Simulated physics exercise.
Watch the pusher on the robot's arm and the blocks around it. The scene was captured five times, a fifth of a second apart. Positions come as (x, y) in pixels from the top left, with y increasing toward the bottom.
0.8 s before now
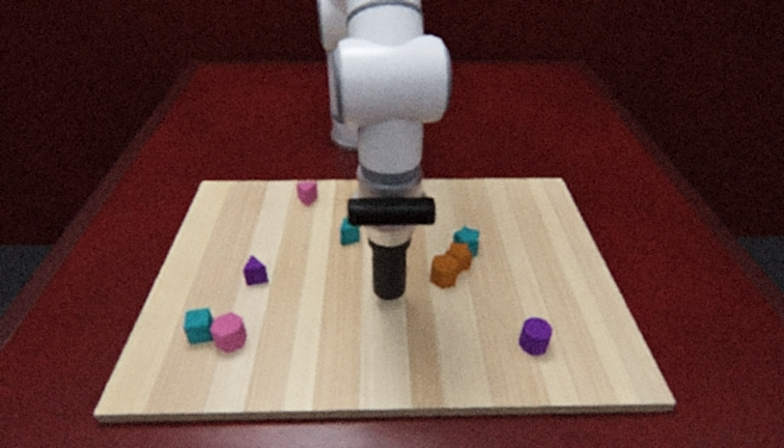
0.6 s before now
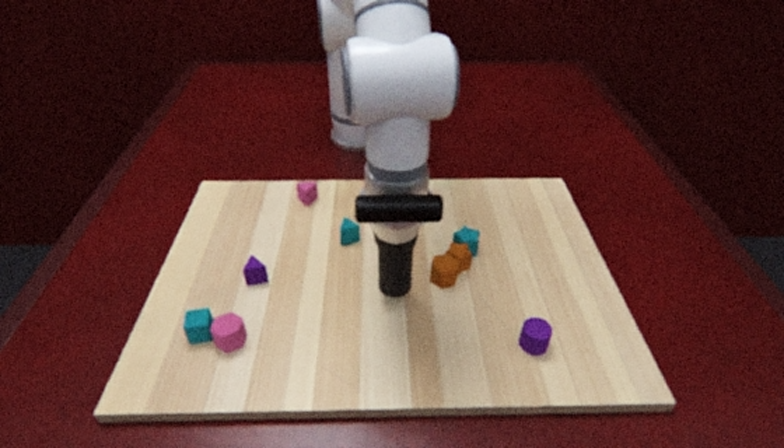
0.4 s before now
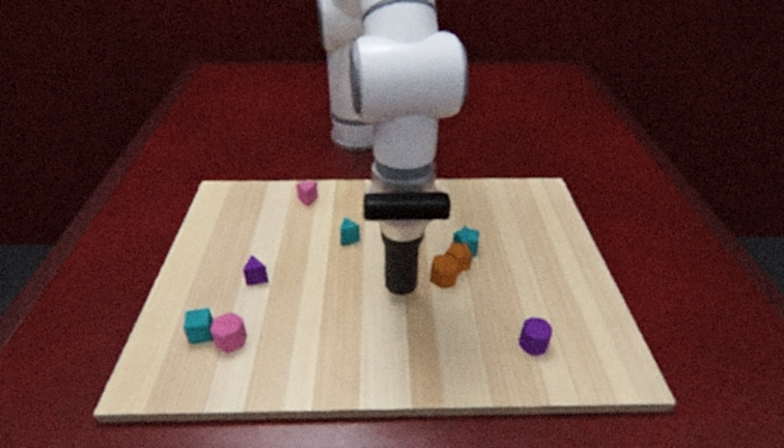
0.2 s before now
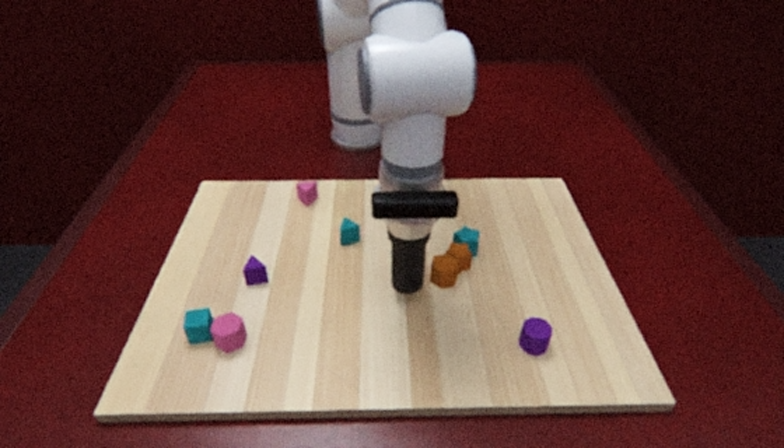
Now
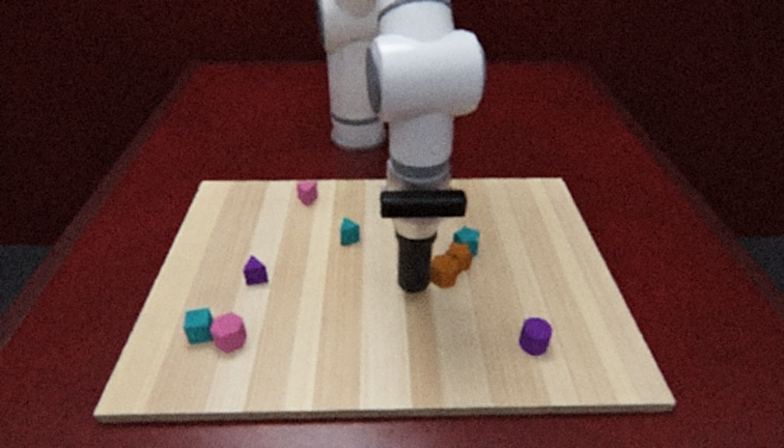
In the video, a robot arm holding a black pusher over a wooden board scattered with small coloured blocks moves slightly to the right, drawing closer to the orange blocks, while all of the blocks stay still.
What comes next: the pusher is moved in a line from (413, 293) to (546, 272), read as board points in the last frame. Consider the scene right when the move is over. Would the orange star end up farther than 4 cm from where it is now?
In short: Yes.
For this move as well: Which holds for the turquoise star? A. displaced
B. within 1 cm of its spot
Option A.
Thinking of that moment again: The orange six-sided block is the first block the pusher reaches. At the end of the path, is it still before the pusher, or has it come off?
When the path is over, you would find the orange six-sided block off to the side or behind the pusher.
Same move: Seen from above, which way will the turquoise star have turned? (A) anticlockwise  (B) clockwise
Answer: A.
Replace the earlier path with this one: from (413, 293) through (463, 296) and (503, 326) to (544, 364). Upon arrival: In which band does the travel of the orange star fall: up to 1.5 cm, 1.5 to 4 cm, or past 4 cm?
The 1.5 to 4 cm band.
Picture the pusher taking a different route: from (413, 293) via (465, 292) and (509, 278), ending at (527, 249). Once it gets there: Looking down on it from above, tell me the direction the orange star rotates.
The twist is anticlockwise.
On the path given first. One third of the way, pusher (462, 275); orange six-sided block (478, 253), turned 30° anticlockwise; orange star (478, 238), turned 30° anticlockwise; turquoise star (474, 224), turned 15° anticlockwise.
Two thirds of the way, pusher (507, 268); orange six-sided block (507, 243), turned 85° anticlockwise; orange star (488, 231), turned 75° anticlockwise; turquoise star (473, 220), turned 35° anticlockwise.
At the end, pusher (549, 260); orange six-sided block (513, 241), turned 115° anticlockwise; orange star (488, 231), turned 75° anticlockwise; turquoise star (473, 220), turned 35° anticlockwise.
